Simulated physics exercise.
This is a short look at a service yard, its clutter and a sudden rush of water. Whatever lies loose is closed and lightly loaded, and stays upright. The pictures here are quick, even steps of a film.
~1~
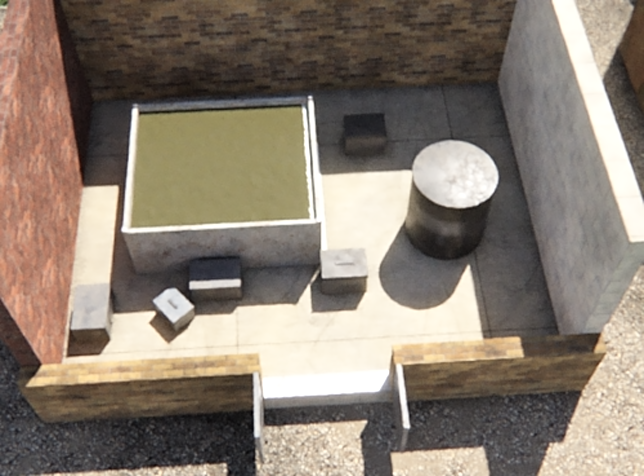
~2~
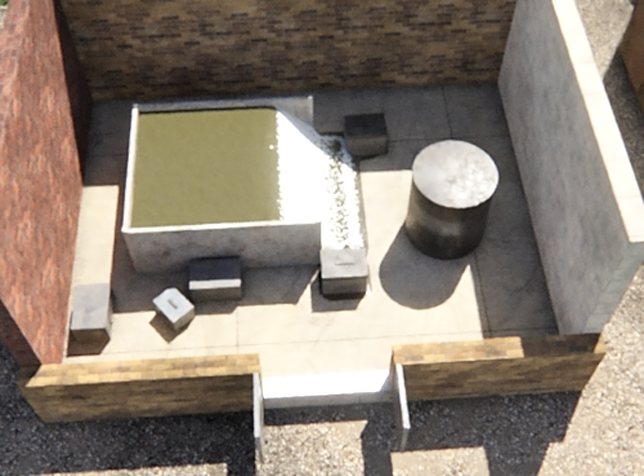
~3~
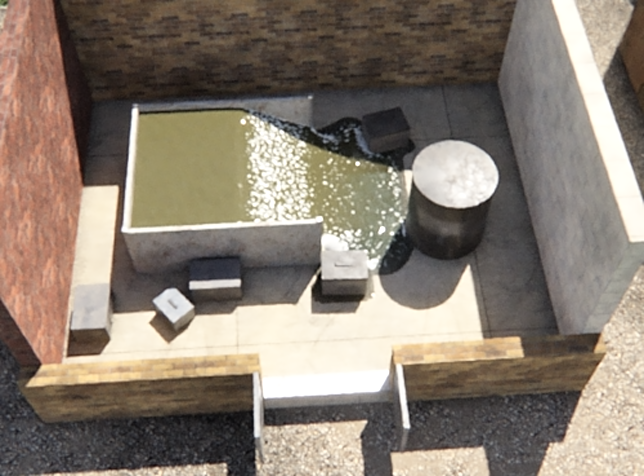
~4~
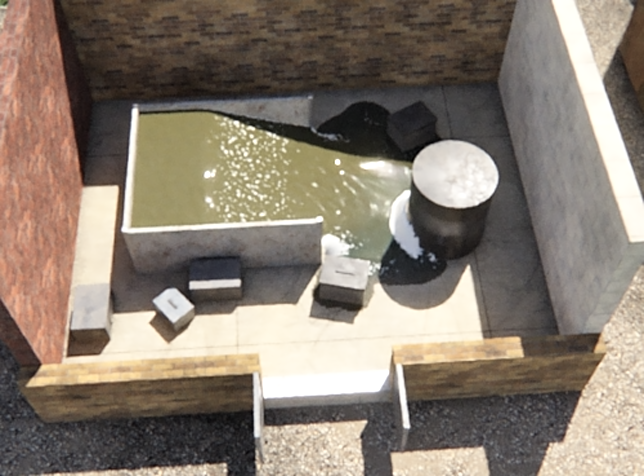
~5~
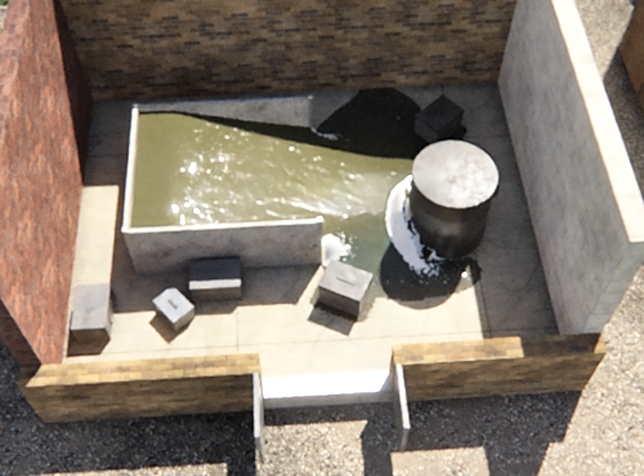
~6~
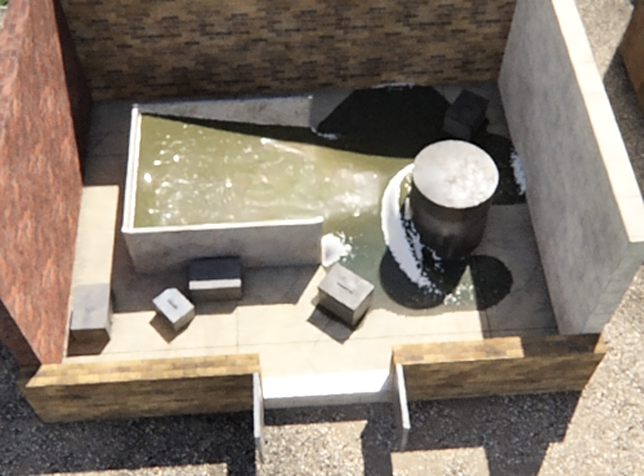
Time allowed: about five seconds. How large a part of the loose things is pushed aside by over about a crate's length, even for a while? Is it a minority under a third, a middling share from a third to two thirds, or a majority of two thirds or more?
It lands in the middle band.
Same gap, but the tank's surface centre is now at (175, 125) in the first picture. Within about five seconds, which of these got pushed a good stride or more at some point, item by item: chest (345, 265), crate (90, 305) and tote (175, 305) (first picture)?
Result per object - went far, stayed close, went far.
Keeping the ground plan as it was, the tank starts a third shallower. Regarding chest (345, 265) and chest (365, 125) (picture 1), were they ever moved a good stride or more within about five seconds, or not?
First: At least that much; second: At least that much.
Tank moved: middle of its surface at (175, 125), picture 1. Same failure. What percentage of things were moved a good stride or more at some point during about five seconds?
Estimate: Near 80 per cent of them.
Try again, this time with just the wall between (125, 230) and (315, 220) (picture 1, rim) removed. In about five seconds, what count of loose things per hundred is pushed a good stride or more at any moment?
Estimate: Close to 100 in a hundred.
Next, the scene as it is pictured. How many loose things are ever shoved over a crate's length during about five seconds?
I count 3 of them.
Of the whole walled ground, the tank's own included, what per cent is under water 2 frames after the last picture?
Estimate: 55 %.
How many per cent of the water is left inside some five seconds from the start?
Close to 92 percent of it stays.
A moment on, 1 of 5 are well off their spots; 1 afloat.
Next, 1 of 5 are well off their spots; 1 afloat.
Later, 2 of 5 are well off their spots; 1 afloat.
In the end, 3 of 5 are well off their spots, and 3 have been at some point; 2 afloat.
